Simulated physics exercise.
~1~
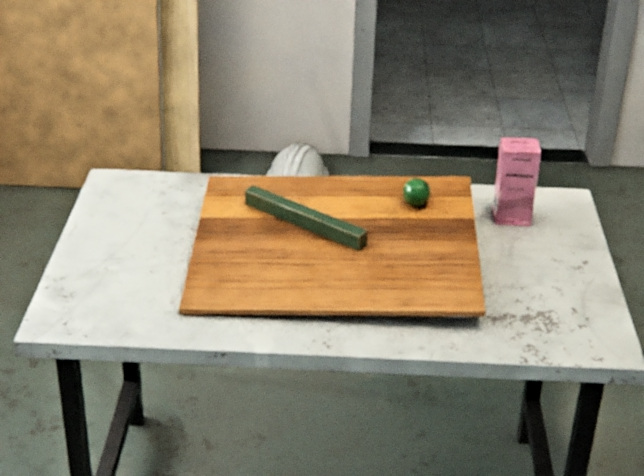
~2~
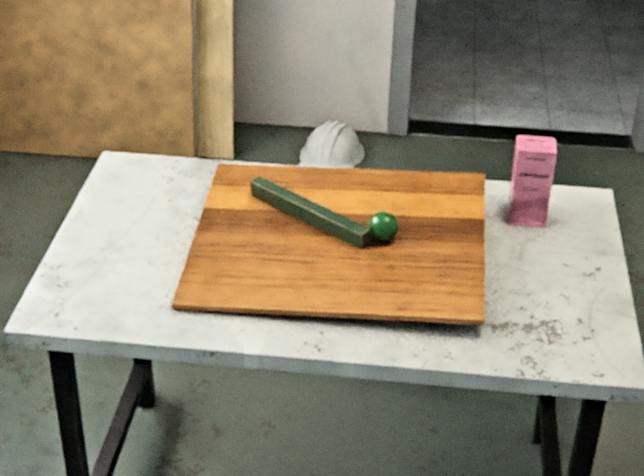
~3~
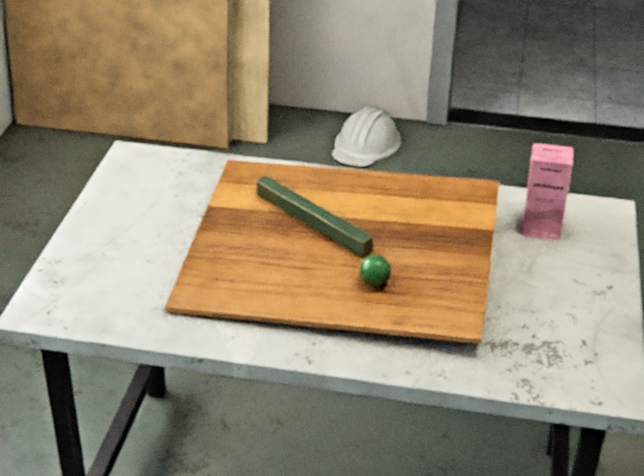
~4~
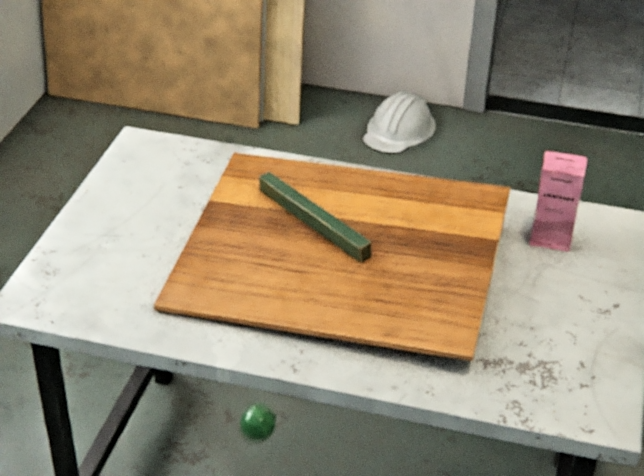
A green apple rolled left and down a tilted wooden board on a table, passing the end of a green bar fixed there, and dropped over the near edge, while the pink carton stayed standing to the right of the board.
